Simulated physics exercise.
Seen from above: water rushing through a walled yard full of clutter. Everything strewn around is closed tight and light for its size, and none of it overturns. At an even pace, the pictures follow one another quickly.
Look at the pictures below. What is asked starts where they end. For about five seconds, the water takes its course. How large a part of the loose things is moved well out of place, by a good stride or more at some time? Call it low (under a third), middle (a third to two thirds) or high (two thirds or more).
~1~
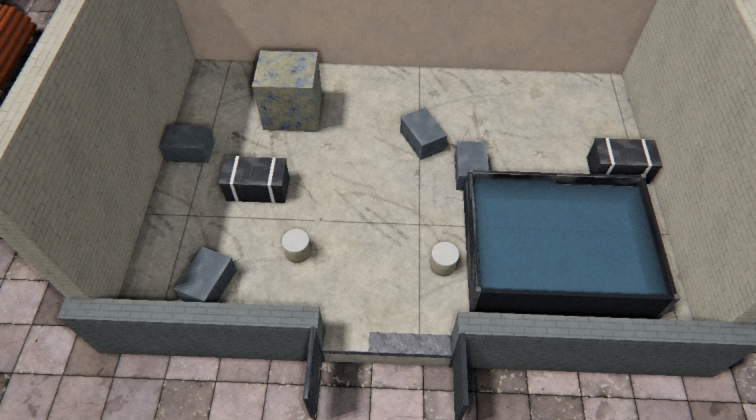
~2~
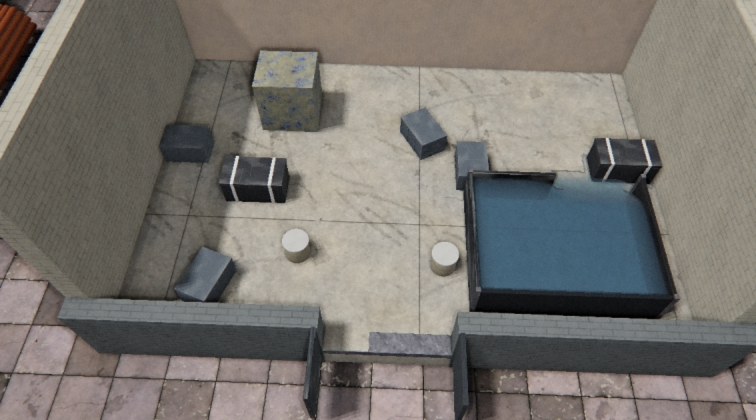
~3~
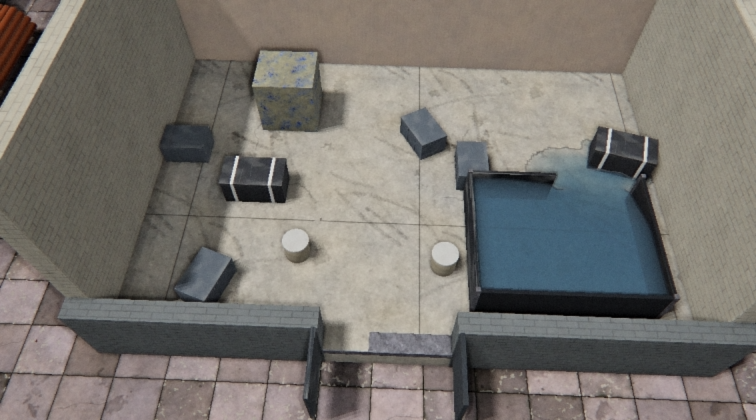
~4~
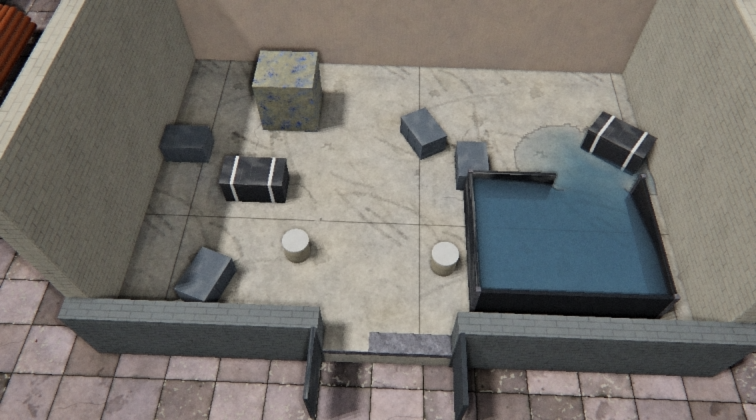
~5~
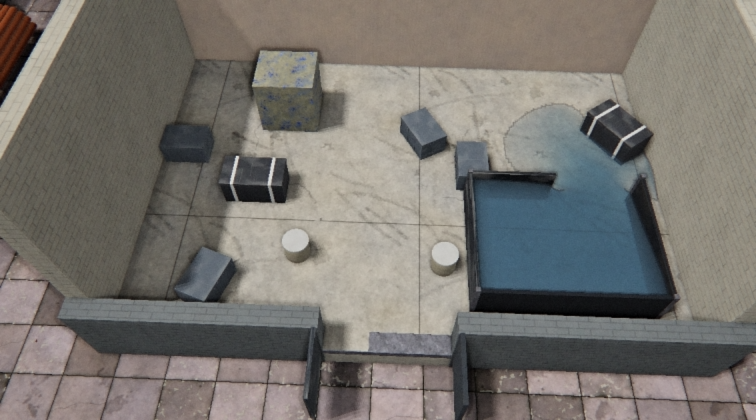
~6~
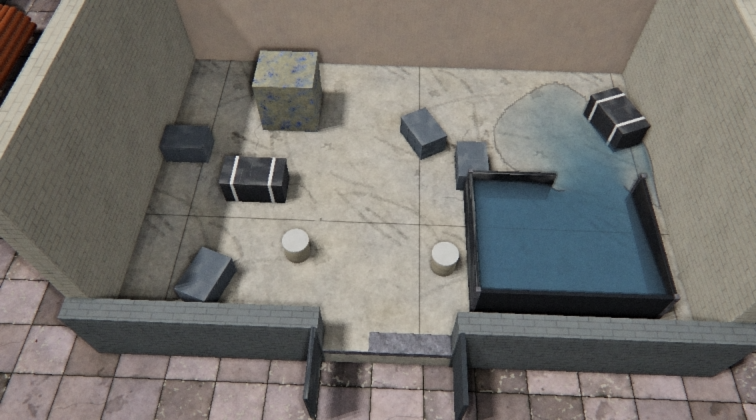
Low.
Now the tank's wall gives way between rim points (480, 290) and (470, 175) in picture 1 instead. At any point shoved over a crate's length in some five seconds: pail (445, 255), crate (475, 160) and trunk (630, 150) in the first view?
Well, in order they come out as beyond that mark, under that mark and under that mark.
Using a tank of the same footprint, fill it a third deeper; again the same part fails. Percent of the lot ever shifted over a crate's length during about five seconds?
Roughly 50 per cent of them.
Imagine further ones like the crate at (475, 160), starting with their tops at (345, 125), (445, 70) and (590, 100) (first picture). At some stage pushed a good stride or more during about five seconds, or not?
Sequence: Doesn't go far, travels that far, travels that far.
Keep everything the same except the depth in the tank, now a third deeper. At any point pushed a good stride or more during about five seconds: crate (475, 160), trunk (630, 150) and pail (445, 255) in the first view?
First one missed the mark, second one cleared the mark, third one missed the mark.
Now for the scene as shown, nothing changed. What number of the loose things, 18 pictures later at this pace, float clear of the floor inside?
The answer is 1.
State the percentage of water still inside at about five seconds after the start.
My figure is 100 per cent.
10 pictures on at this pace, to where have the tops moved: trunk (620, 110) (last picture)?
Estimated position: Roughly (611, 58).
A moment on, 1 of 8 are well off their spots; 0 afloat.
Next, 1 of 8 are well off their spots; 1 afloat.
Later, 1 of 8 are well off their spots; 1 afloat.
In the end, 1 of 8 are well off their spots, and 1 have been at some point; 1 afloat.
